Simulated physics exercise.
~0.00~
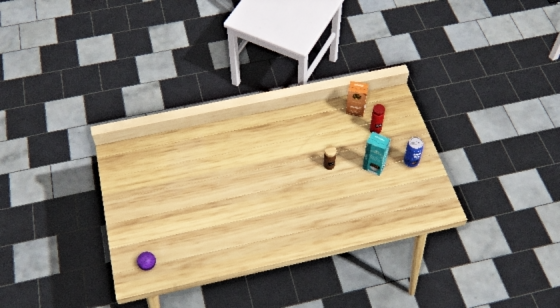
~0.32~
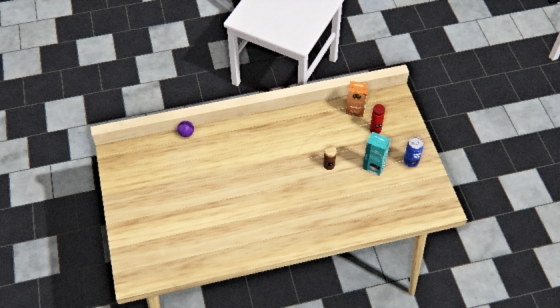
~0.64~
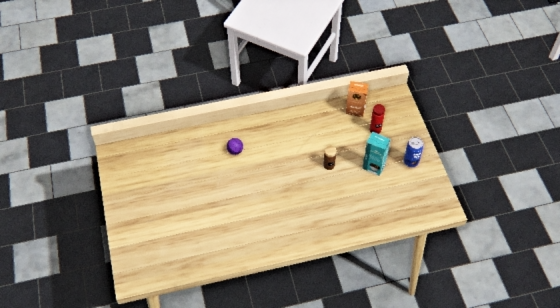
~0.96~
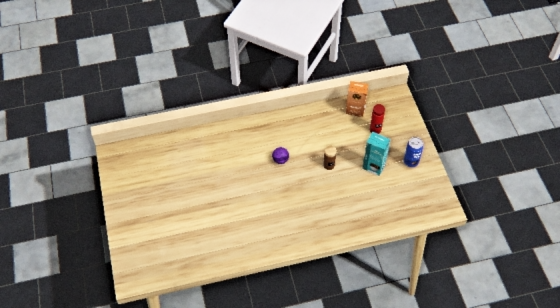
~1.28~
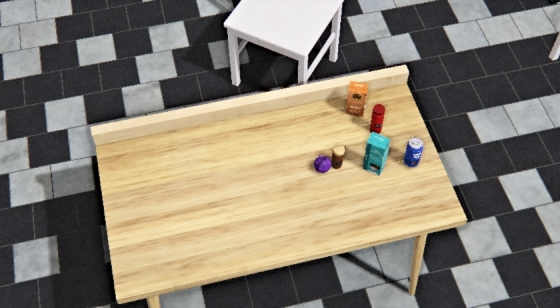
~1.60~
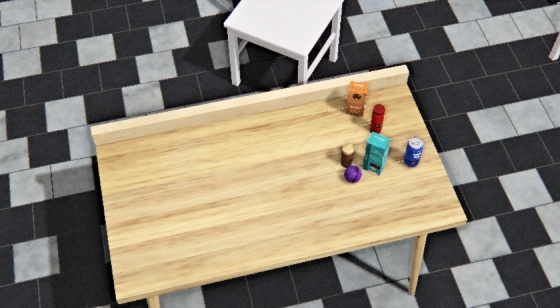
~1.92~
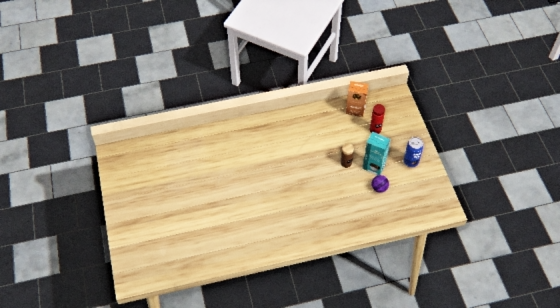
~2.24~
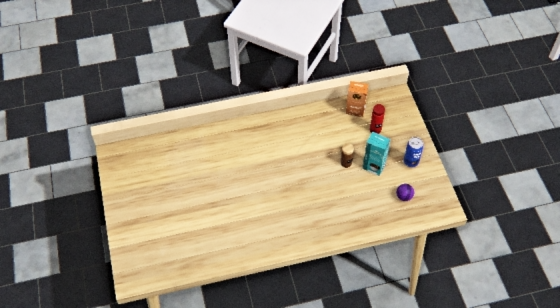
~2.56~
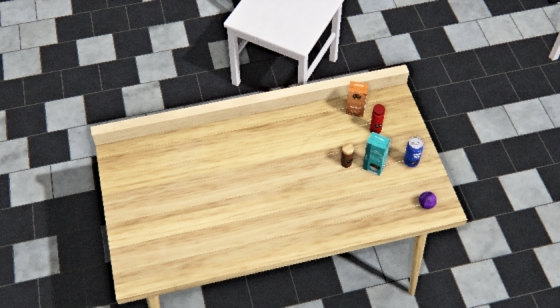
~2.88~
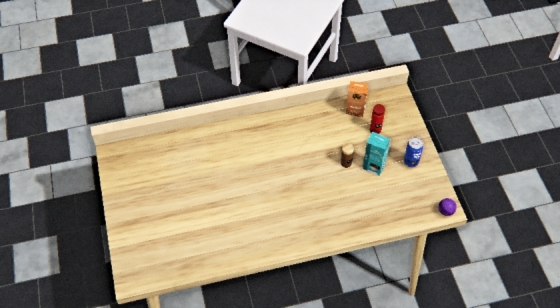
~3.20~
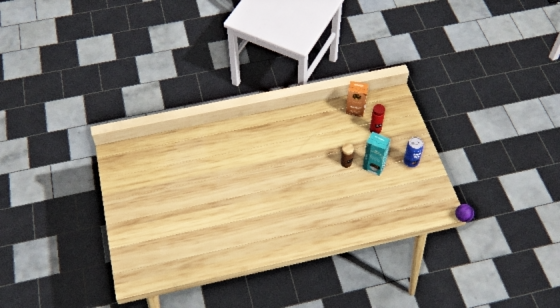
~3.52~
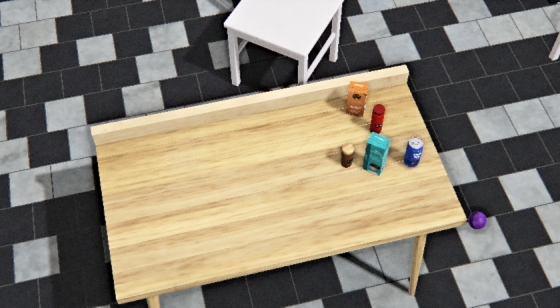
On a wooden table, a purple ball rolled up to the far rail, bounced off and headed right, nudging a small brown shaker that stayed upright. It passed the turquoise carton and dropped off the right edge, leaving the red shaker standing.
